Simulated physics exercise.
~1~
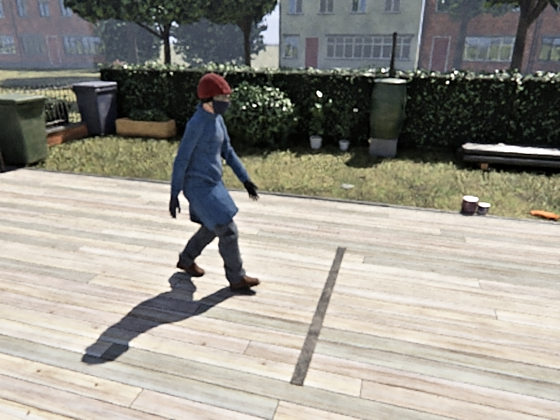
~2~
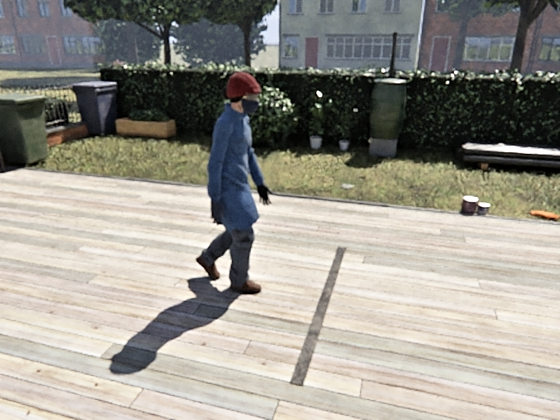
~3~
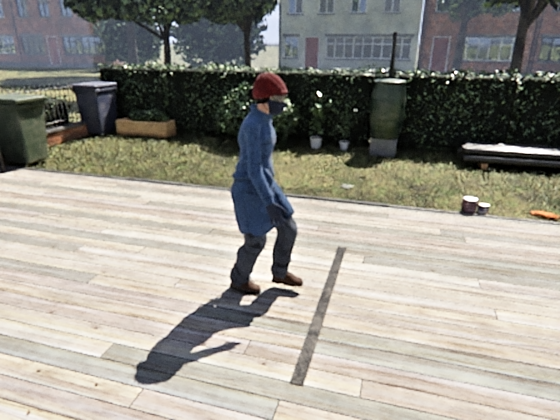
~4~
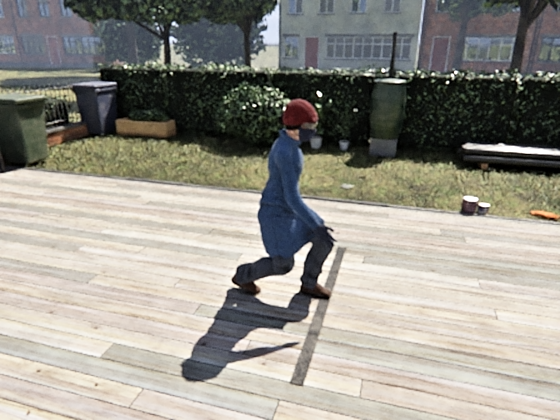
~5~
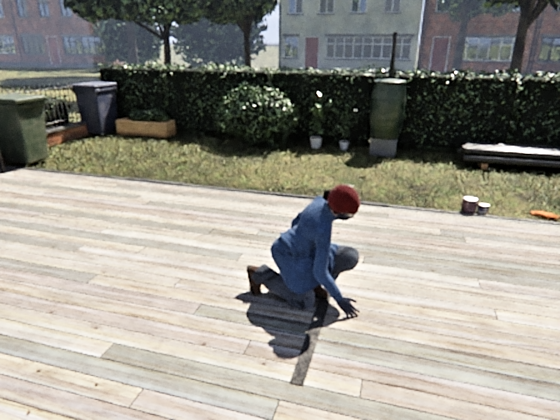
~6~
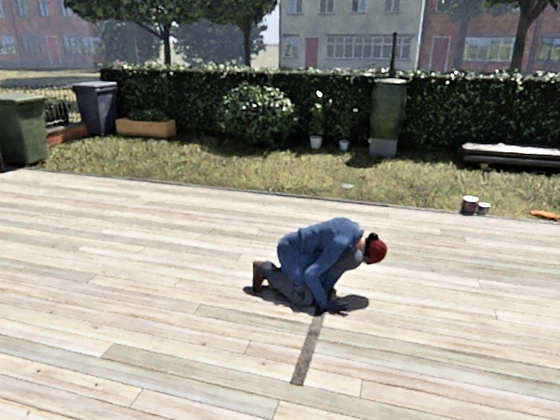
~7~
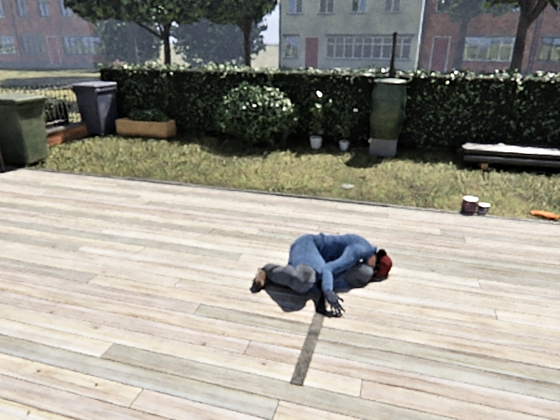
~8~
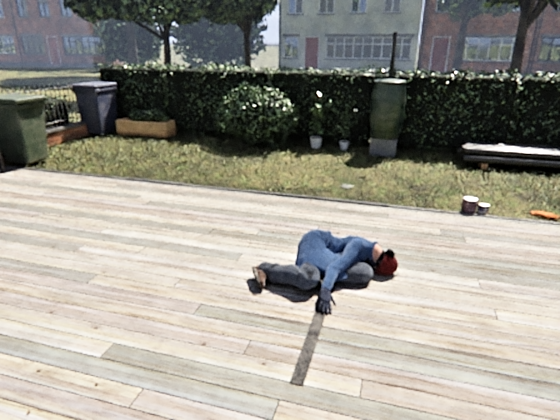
A red-capped person in blue walks right, drops down and curls up across a black strip.
